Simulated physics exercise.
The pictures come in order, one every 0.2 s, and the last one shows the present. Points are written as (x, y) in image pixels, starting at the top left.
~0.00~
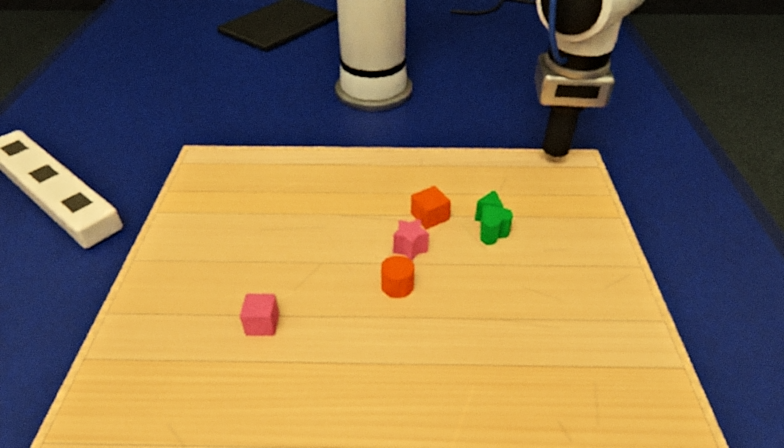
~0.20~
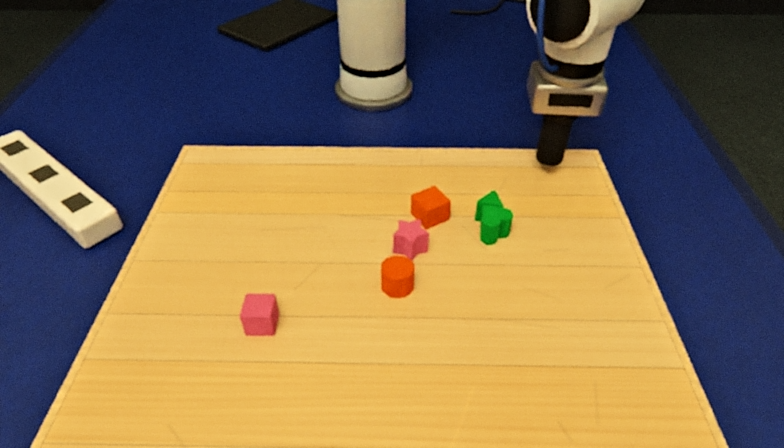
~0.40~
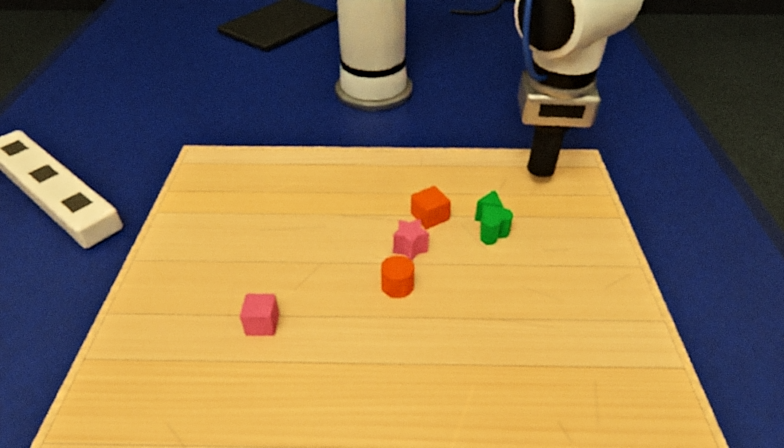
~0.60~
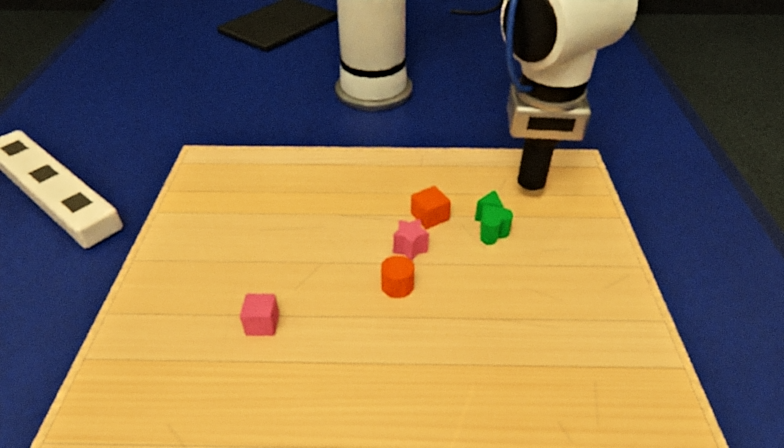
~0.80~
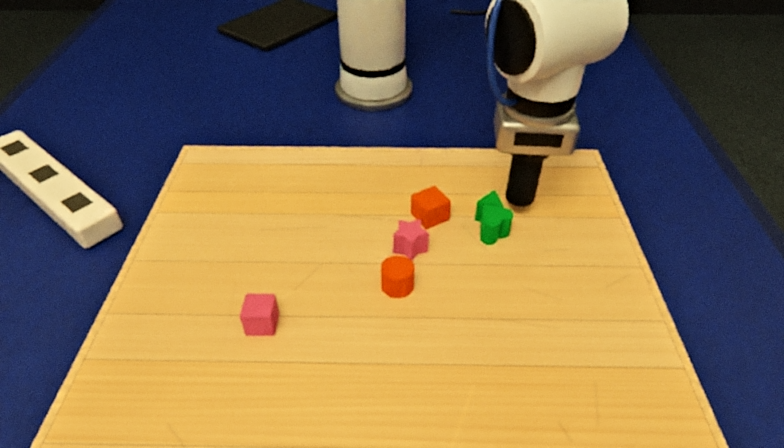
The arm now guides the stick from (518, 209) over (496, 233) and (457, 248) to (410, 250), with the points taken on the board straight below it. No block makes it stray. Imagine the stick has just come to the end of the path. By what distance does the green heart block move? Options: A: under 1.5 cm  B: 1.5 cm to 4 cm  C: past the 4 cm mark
I'll go with C - past the 4 cm mark.
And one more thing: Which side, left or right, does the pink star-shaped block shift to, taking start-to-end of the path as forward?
It will end up to the right.
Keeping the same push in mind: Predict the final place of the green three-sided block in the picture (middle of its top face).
So, by the moment the path ends, you'll find the top centre of the green three-sided block at (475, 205).
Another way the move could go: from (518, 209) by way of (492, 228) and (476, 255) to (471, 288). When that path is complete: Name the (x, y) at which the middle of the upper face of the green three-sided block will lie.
Most likely (468, 206).
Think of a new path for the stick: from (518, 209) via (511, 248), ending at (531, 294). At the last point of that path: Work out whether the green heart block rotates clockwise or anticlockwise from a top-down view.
Clockwise.
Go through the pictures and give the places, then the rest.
The first picture shows stick tip (556, 150); block tops, pink star-shaped block (411, 229); orange square (431, 197); green three-sided block (492, 199); green heart block (496, 215).
The second picture shows stick (549, 159); blocks unchanged.
The third picture shows stick (541, 169); blocks unchanged.
The fourth picture shows stick (531, 182); blocks unchanged.
The fifth picture shows stick (520, 197); pink star-shaped block (411, 229); orange square (431, 197); green three-sided block (492, 199); green heart block (496, 215).
On the path given first. One third of the way, stick (497, 222); green three-sided block (478, 203), turned 55° clockwise; green heart block (481, 228), turned 30° clockwise.
Two thirds of the way, stick (458, 237); green three-sided block (475, 205), turned 80° clockwise; green heart block (448, 248).
At the end, stick (410, 239); pink star-shaped block (382, 230), turned 25° clockwise; orange square in place; green three-sided block (475, 205), turned 80° clockwise; green heart block (440, 253), turned 15° anticlockwise.
